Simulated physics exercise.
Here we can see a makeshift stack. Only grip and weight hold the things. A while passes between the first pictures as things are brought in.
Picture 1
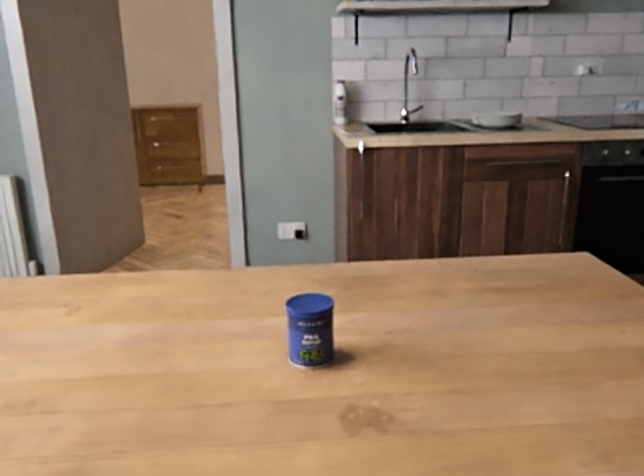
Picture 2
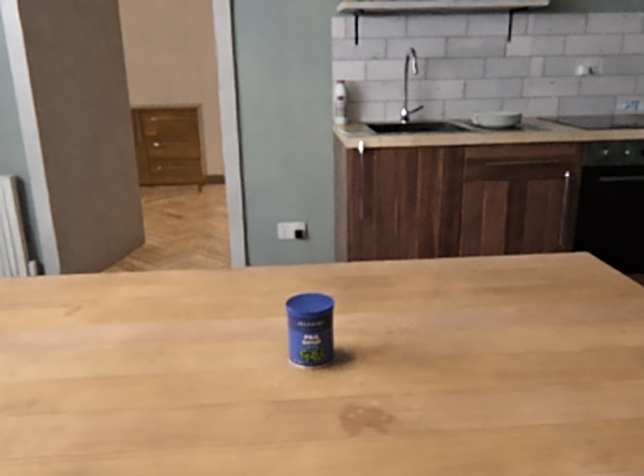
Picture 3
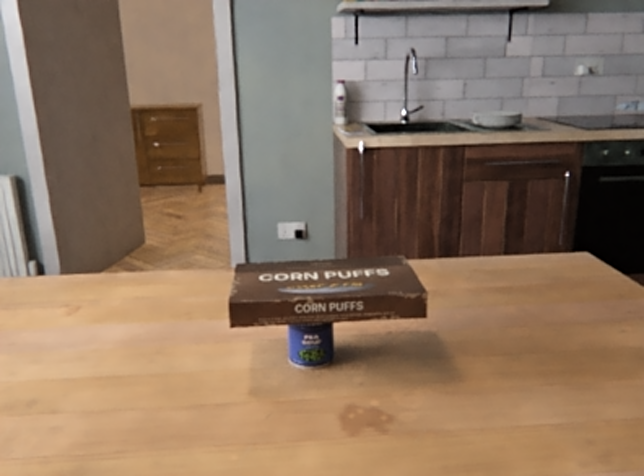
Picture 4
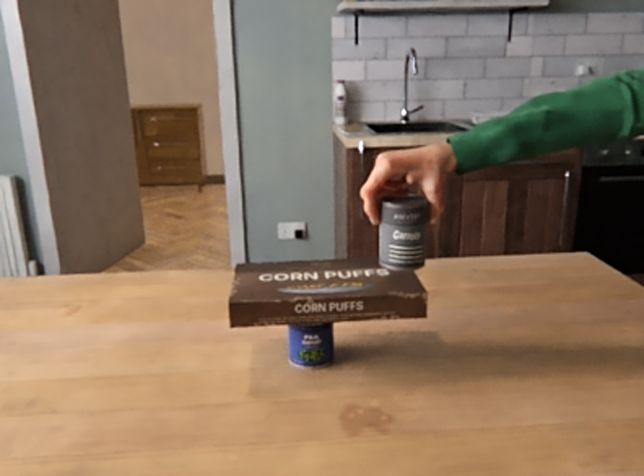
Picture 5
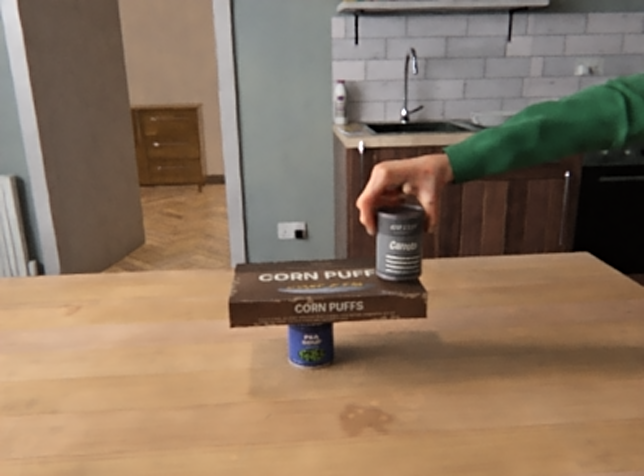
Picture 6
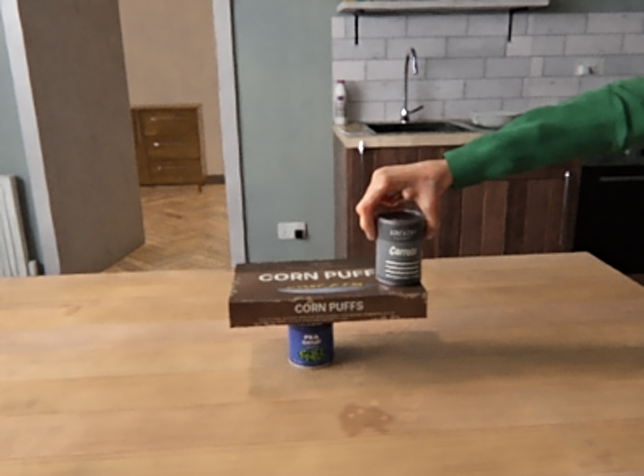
In the video, a blue tin stands on a wooden table, and a corn puffs box appears lying flat on top of it. A hand in a green sleeve then lowers a grey tin onto the box's right side, still gripping it.
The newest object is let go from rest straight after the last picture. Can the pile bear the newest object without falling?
No, it falls.
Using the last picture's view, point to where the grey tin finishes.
The object ends up somewhere around (548, 339).
Then, 0.50 s later than the last frame, grey tin now fallen; brown packet tilted by 44°.
Then, 0.70 s later than the last frame, brown packet now fallen.
When it is over, fallen, brown packet and grey tin; blue tin as before. End places, in pixels of the last picture, grey tin near (548, 339). The stack comes apart.
